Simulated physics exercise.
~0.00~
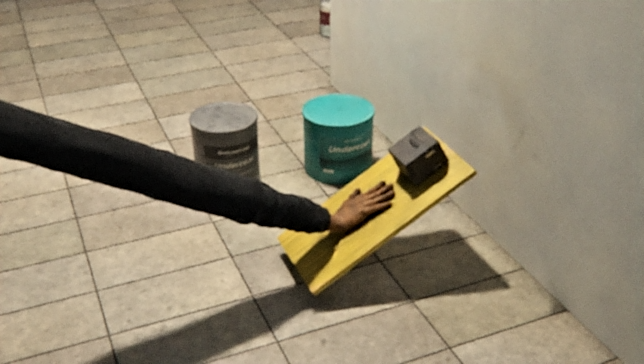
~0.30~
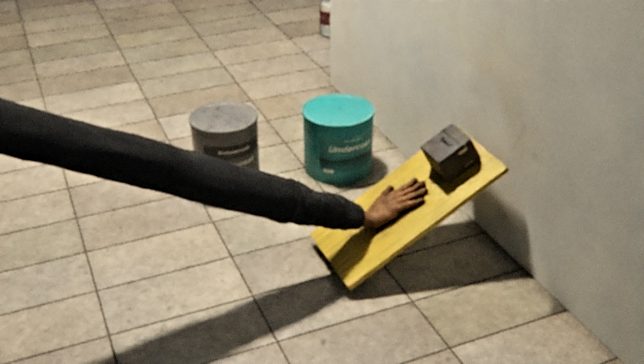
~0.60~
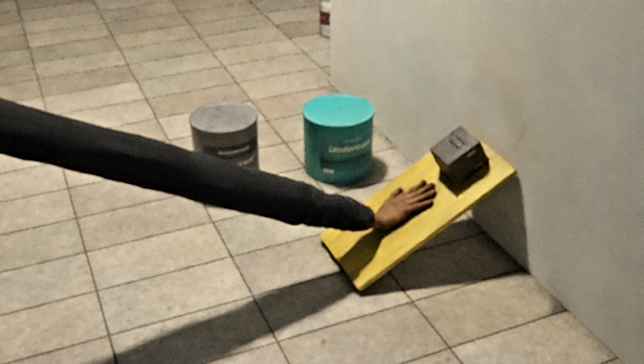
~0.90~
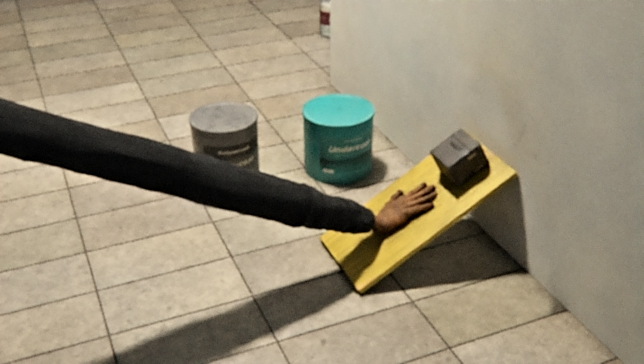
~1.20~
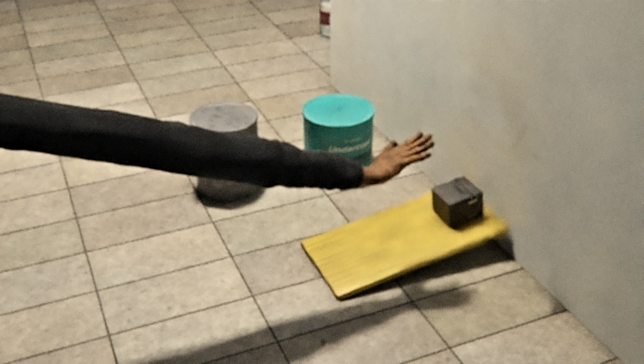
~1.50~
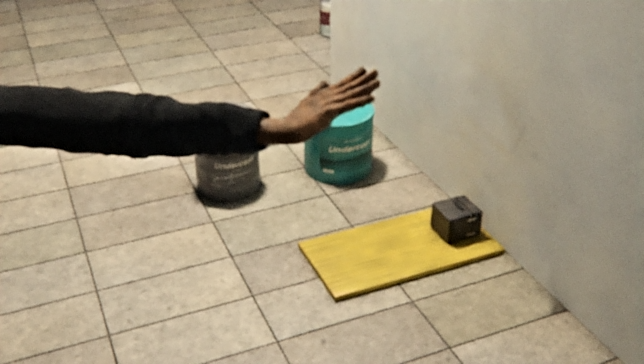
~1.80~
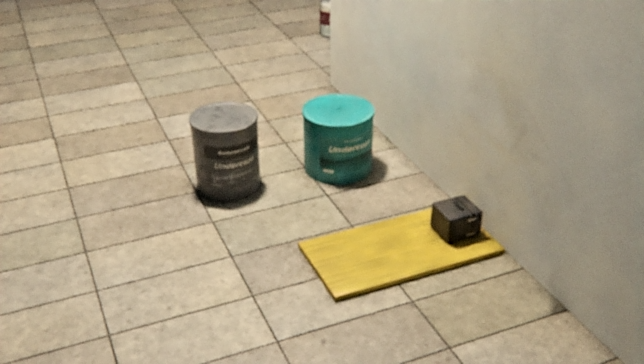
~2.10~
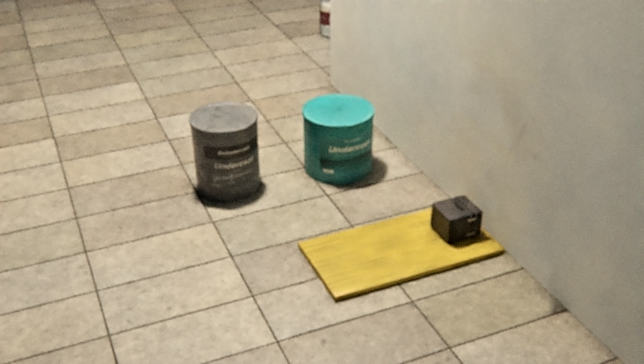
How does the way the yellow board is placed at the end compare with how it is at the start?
At the start the board is tilted up under the hand, away from the wall. At the end it lies flat on the floor, lower and a little further to the right, with one end by the foot of the wall.
